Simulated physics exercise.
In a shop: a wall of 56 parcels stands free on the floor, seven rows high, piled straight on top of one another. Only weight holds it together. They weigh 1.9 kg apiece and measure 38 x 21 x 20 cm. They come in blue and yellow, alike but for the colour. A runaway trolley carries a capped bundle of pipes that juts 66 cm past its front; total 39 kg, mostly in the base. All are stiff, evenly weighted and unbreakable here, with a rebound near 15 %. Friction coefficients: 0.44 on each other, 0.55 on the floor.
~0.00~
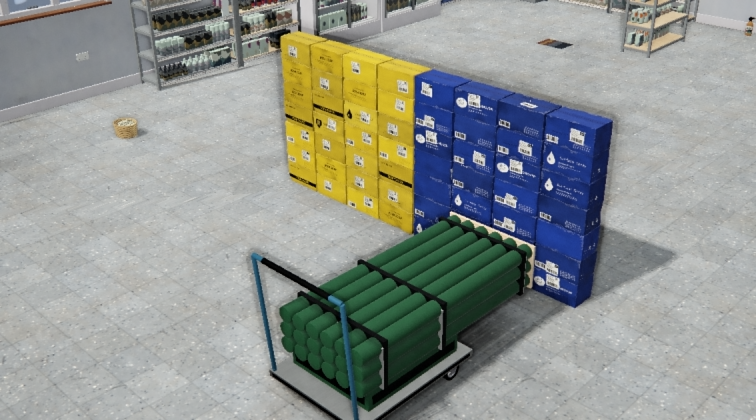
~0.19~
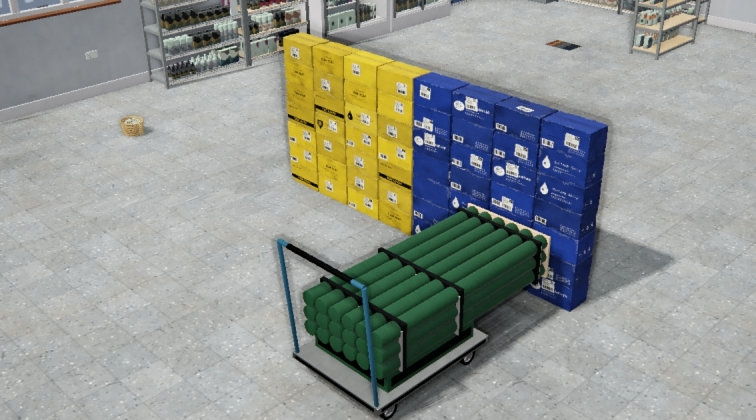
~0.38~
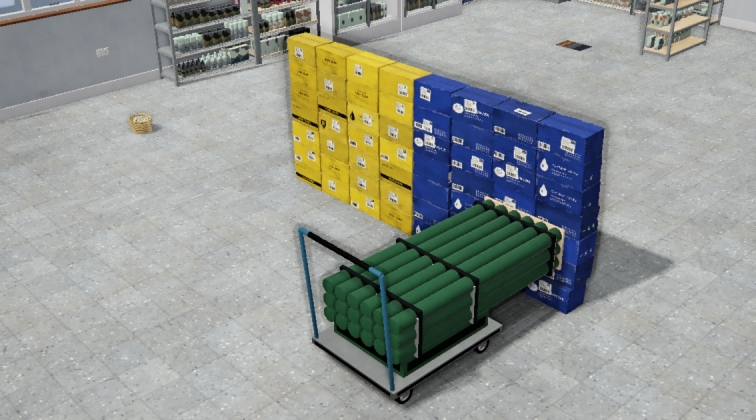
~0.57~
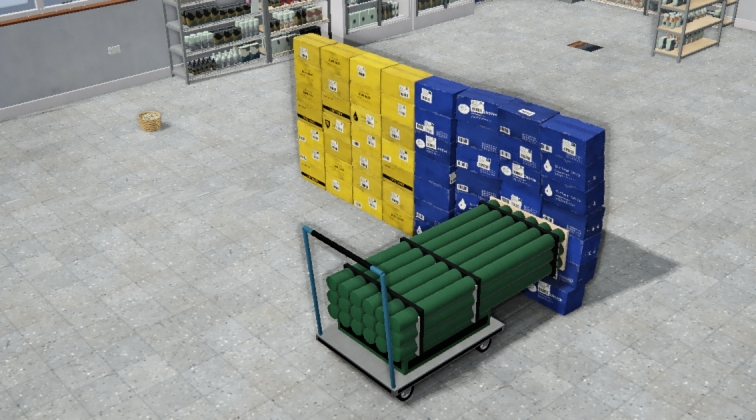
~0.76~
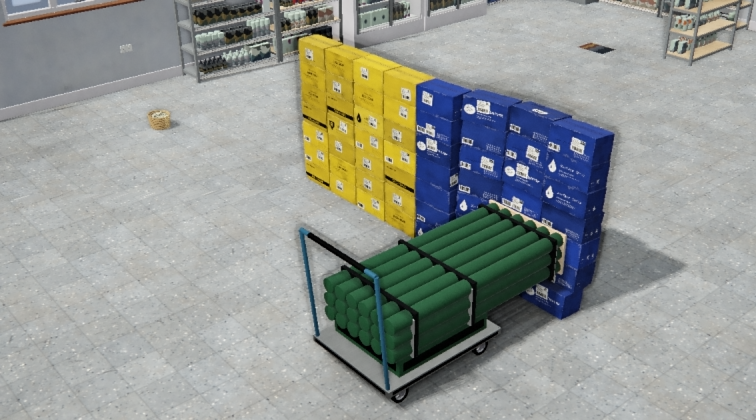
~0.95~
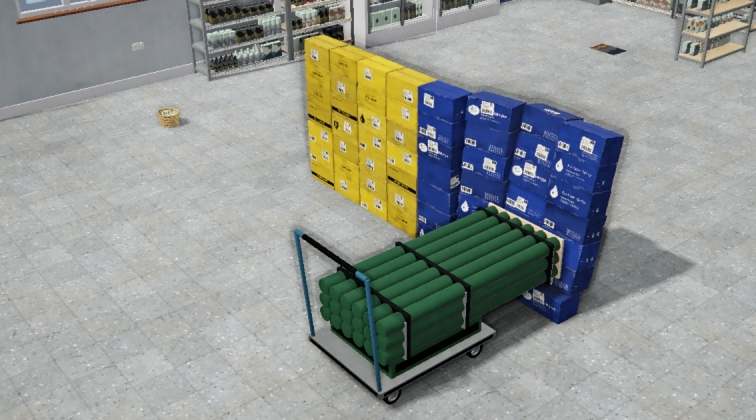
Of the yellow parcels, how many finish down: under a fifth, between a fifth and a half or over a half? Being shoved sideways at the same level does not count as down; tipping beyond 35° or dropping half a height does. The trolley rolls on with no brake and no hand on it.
Less than a fifth of them.
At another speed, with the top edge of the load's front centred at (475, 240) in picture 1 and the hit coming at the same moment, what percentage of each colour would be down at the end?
In that case yellow 0, blue 70 per cent.
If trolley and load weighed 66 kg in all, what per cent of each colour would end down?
Then yellow 0, blue 70 per cent.
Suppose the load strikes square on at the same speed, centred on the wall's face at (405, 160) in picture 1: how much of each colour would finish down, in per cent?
Then yellow 50, blue 20 per cent.
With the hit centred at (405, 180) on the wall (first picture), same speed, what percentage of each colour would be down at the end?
Then yellow 40, blue 20 per cent.
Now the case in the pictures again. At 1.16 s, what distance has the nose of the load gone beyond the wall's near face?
Roughly 10 cm.
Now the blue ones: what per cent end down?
By colour: Blue 60 per cent.
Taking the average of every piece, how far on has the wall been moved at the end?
About 30 cm.
By 1.16 s, load 9 cm past the wall's line, stopped; none of the 28 yellow parcels down (0 of 56 in all colours); top yellow parcel unmoved; top blue parcel tilted 26°, 8 cm lower.
By 1.40 s, load 9 cm past the wall's line, stopped; none of the 28 yellow parcels down (12 of 56 in all colours); top yellow parcel unmoved; top blue parcel tilted 54°, 40 cm lower.
By 1.66 s, load 9 cm past the wall's line, stopped; none of the 28 yellow parcels down (12 of 56 in all colours); top yellow parcel unmoved; top blue parcel on its side.
By 2.06 s, load 9 cm past the wall's line, stopped; none of the 28 yellow parcels down (18 of 56 in all colours); top yellow parcel unmoved; top blue parcel upside down.
When it is over (2.8 s), load 9 cm past the wall's line, stopped; none of the 28 yellow parcels down (18 of 56 in all colours); top yellow parcel unmoved; top blue parcel upside down. That is 0 per cent. In pixels of the last frame, middles, top yellow parcel near (326, 52), top blue parcel near (643, 203).
